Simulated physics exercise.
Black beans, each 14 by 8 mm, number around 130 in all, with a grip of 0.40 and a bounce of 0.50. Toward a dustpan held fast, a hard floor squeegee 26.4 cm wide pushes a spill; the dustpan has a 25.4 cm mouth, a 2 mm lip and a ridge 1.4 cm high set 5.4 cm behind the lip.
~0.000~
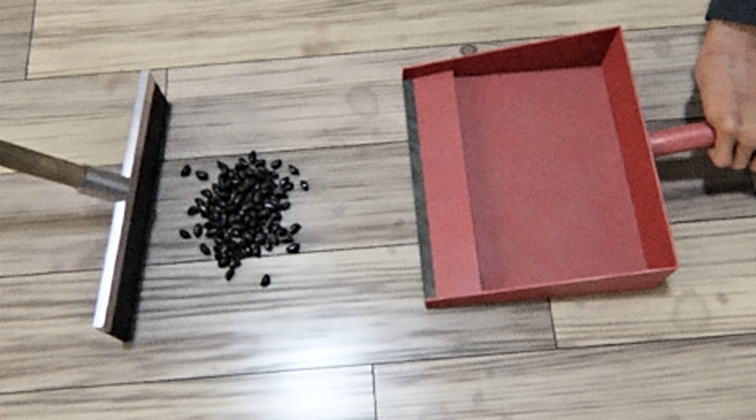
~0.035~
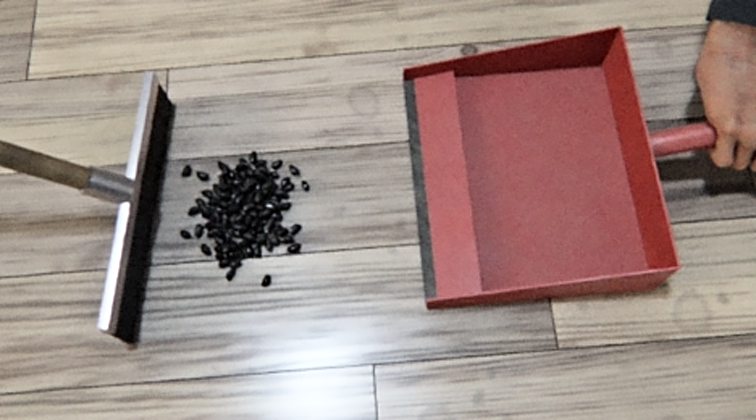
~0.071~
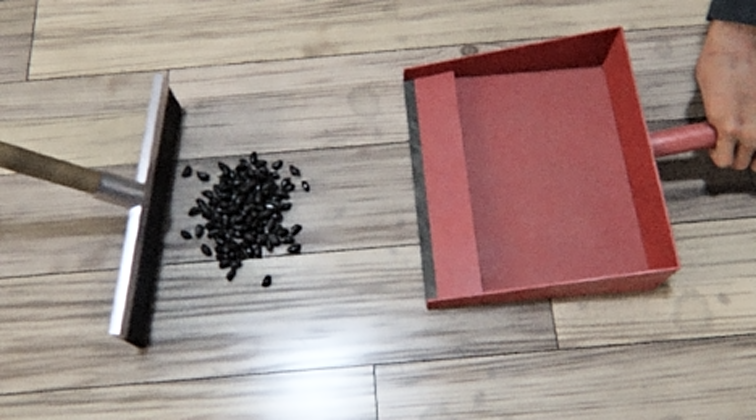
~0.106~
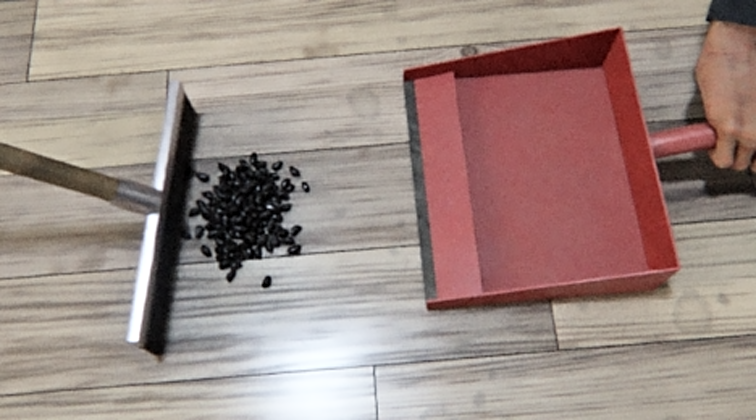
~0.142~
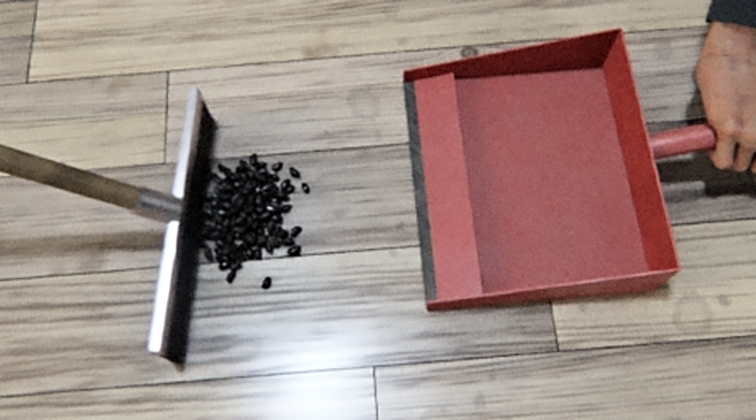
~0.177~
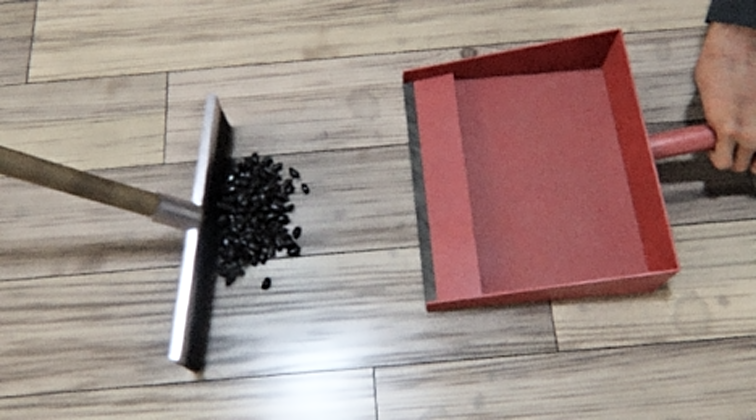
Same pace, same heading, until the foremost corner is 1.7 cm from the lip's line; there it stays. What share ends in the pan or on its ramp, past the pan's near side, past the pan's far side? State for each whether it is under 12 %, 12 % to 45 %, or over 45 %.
My prediction: In the pan or on its ramp: A medium share; past the pan's near side: A medium share; past the pan's far side: A low share.
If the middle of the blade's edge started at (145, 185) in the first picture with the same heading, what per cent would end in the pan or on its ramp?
35 per cent, roughly.
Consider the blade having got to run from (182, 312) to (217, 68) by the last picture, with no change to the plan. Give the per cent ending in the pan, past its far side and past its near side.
Pan 20 % / far 0 % / near 5 %.
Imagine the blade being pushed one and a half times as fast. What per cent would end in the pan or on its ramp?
In that case some 30 per cent.
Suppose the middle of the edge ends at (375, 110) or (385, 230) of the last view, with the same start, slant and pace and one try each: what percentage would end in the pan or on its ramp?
The two tries give roughly 15 and 35 %.
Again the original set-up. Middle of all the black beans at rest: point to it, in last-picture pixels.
(419, 258).
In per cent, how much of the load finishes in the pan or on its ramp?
About 30 per cent.
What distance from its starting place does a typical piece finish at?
I'd say near 20 cm.
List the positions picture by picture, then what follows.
Blade from (104, 326) to (149, 79), moved 0.0 cm, 0 of the pieces shifted so far; middle of the pieces at (248, 212); pan at (539, 176), in the first frame.
Blade from (108, 328) to (153, 80), moved 0.4 cm, 0 of the pieces shifted so far; middle of the pieces at (248, 212), in the second frame.
Blade from (120, 333) to (163, 84), moved 1.5 cm, 0 of the pieces shifted so far; middle of the pieces at (249, 213), in the third frame.
Blade from (137, 340) to (178, 90), moved 3.3 cm, 0 of the pieces shifted so far; middle of the pieces at (249, 213), in the fourth frame.
Blade from (159, 349) to (197, 97), moved 5.4 cm, 6 of the pieces shifted so far; middle of the pieces at (249, 214), in the fifth frame.
Blade from (179, 358) to (215, 103), moved 7.4 cm, 108 of the pieces shifted so far; middle of the pieces at (258, 215); pan at (539, 179). Its pace works out near 0.58 m/s, heading 24 degrees towards the viewer's side, in the sixth frame.
Then, at 0.35 s, middle of the blade 12 cm from the lip; 0 % over the lip, far side 0 %, near side 0 %.
After 0.46 s, middle of the blade 6 cm from the lip; 0 % over the lip, far side 0 %, near side 10 %.
After 0.71 s, middle of the blade 3 cm from the lip; 35 % over the lip, far side 0 %, near side 20 %.
At rest (2.6 s), pan 30 %, near side 20 %, far side 0 %, in front of the lip or behind the blade 50 %.
